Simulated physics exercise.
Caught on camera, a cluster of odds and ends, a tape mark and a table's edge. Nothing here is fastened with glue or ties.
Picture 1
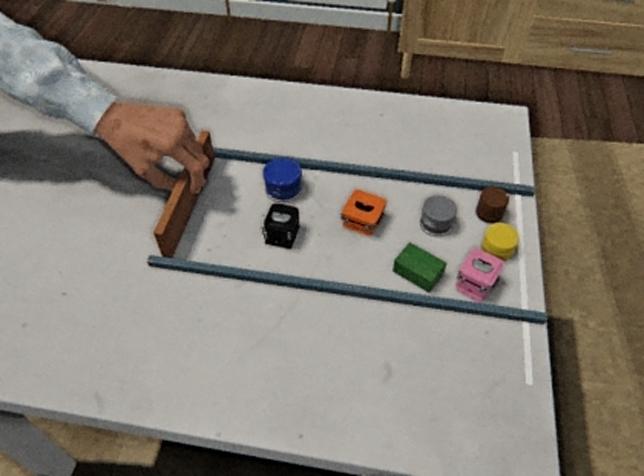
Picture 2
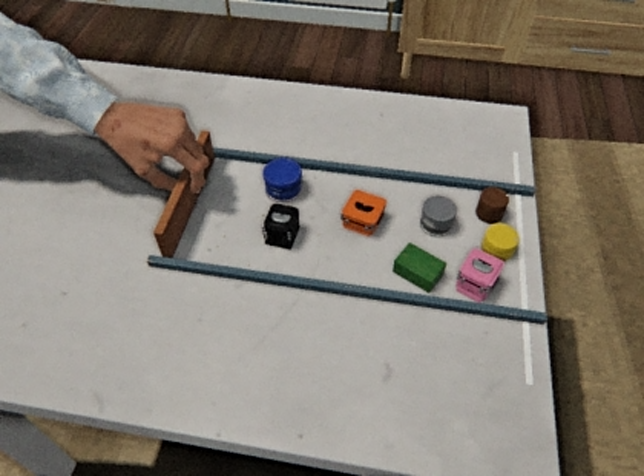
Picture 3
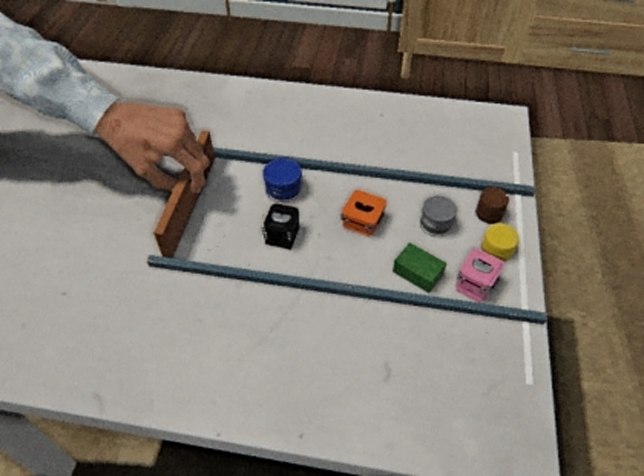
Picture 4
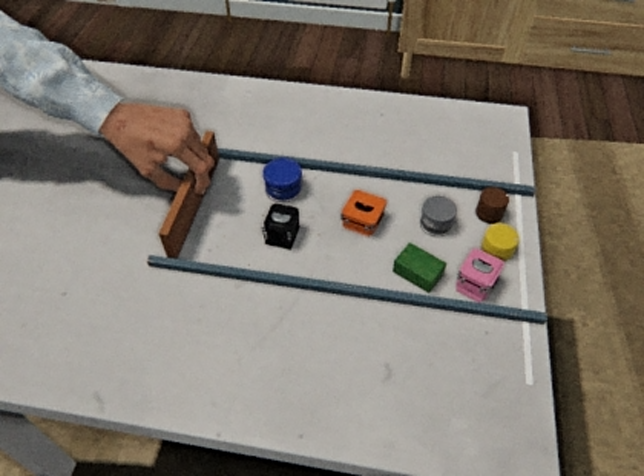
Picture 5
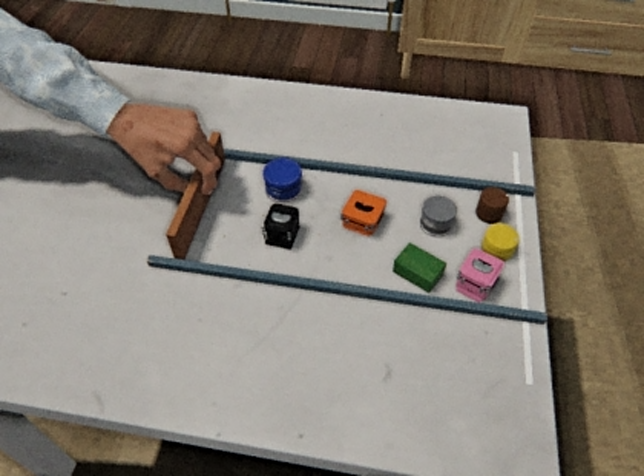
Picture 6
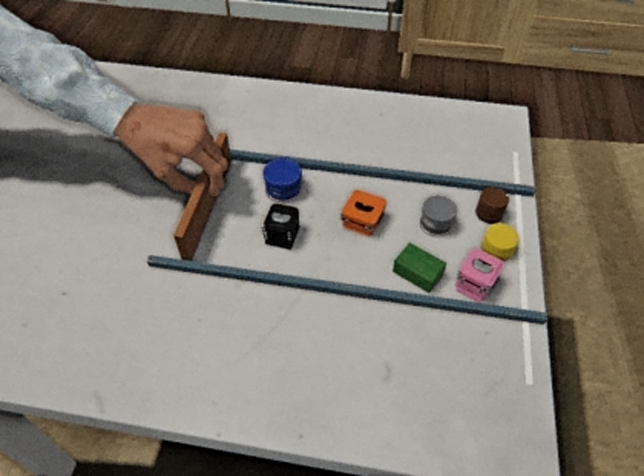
At the start, a hand holds a brown board upright at the left end of two blue rails on a pale table, with small coloured objects between them and a white line at right. The hand then slides the board slightly rightward, while the objects, still apart from it, stay in place.
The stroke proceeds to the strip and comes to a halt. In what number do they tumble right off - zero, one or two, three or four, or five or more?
Five or more tumble off.
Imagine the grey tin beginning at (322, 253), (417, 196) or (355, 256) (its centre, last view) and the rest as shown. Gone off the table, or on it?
Result for the grey tin, in order - saved; not saved; saved.
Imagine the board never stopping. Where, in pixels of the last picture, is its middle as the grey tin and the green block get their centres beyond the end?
Approx. (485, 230) for the first, approx. (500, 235) for the second.
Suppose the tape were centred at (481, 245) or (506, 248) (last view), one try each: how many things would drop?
The counts would come to 2 and 5.
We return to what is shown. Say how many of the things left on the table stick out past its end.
Number: 1.
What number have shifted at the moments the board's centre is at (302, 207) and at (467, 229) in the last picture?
At the one place 2, at the other 8.
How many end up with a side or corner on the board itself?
So the total is 1.
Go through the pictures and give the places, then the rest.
In the first picture, yellow lid (500, 242); brown lid (492, 205); pink case (479, 275); board (187, 192); tape (521, 250).
In the second picture, brown lid (492, 206); green block (419, 268).
In the third picture, pink case (479, 275); blue tin (283, 180).
In the fourth picture, yellow lid (500, 242); board (192, 192).
In the fifth picture, brown lid (492, 206); black case (282, 226).
In the sixth picture, yellow lid (500, 242); brown lid (492, 206); pink case (479, 275); board (206, 194); tape (521, 250).
Soon after, none off yet; yellow lid at rest near (500, 242); brown lid at rest near (492, 206); pink case at rest near (479, 275).
At rest, the number that fall off is five or more; fallen, blue tin, orange case, green block, grey tin, pink case, brown lid and yellow lid.
